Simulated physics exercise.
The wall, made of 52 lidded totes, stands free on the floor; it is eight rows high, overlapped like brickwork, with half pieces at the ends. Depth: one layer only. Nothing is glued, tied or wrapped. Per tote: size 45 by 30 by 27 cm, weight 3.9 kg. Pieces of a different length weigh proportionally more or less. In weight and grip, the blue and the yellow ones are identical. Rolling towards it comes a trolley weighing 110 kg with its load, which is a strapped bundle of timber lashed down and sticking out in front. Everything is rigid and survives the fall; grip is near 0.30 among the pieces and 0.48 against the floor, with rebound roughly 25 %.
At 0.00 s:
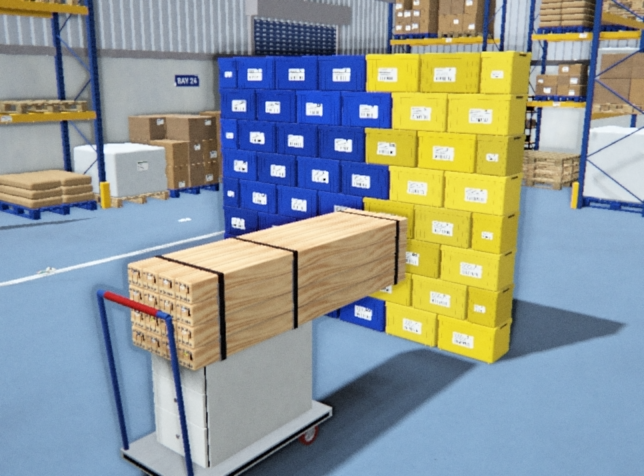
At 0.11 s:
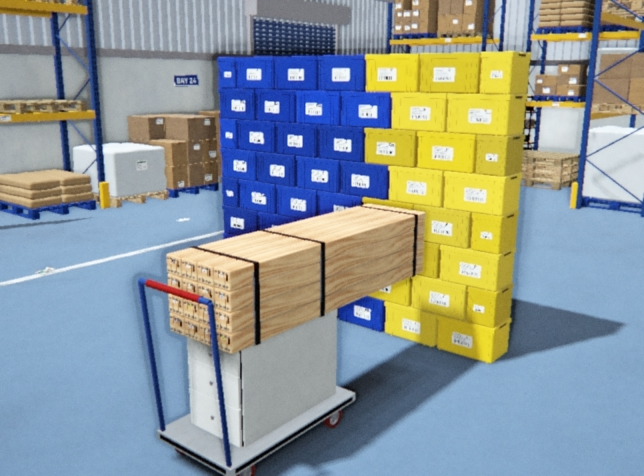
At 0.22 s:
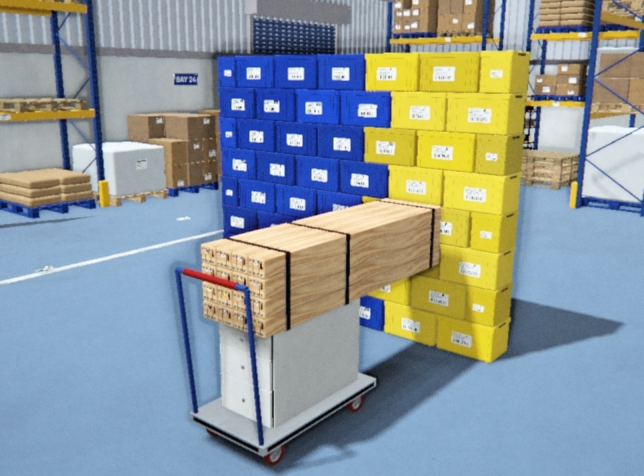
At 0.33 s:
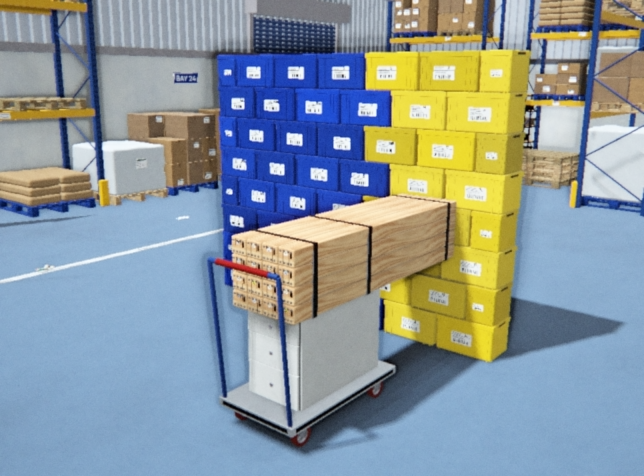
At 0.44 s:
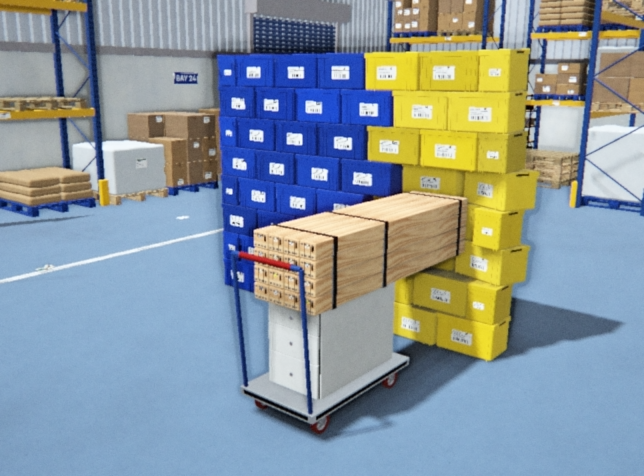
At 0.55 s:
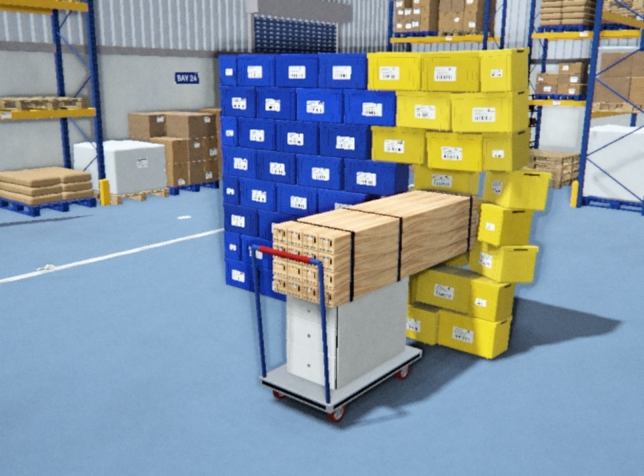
In a warehouse, a trolley carrying strapped timber rolls rightward into a blue and yellow tote wall, pushing yellow totes out of line.
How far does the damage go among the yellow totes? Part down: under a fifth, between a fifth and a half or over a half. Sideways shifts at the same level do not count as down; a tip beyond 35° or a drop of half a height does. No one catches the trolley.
Beyond half.
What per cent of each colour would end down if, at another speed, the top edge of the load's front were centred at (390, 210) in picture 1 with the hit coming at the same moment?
Down at the end: Yellow 80 per cent, blue 20 per cent.
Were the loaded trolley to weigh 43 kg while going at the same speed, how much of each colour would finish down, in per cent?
Share down - yellow: 90; blue: 20 (per cent).
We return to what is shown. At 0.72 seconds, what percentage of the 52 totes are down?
By then, 5 per cent.
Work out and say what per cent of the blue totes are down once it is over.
Share down, blue: 0 percent.
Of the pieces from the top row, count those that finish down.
That row gives 3 in all.
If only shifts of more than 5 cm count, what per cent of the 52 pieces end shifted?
Shifted share: 50 %.
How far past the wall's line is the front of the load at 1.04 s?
90 cm.
By 0.72 s, load 56 cm past the wall's line, still rolling; 2 of the 20 yellow totes down (2 of 52 in all colours); top yellow tote moved 8 cm.
By 1.04 s, load 92 cm past the wall's line, still rolling; 11 of the 20 yellow totes down (11 of 52 in all colours); top yellow tote tilted 10°.
By 1.44 s, load 1.15 m past the wall's line, still rolling; 13 of the 20 yellow totes down (13 of 52 in all colours); top yellow tote tilted 74°, 66 cm lower.
By 2.16 s, load 1.20 m past the wall's line, stopped; 14 of the 20 yellow totes down (14 of 52 in all colours); top yellow tote tilted 69°, 1.82 m lower.
When it is over (3.5 s), load 1.20 m past the wall's line, stopped; 14 of the 20 yellow totes down (14 of 52 in all colours); top yellow tote on its side; top blue tote unmoved. That is 70 per cent. In pixels of the last frame, middles, top yellow tote near (608, 386), top blue tote near (307, 72).
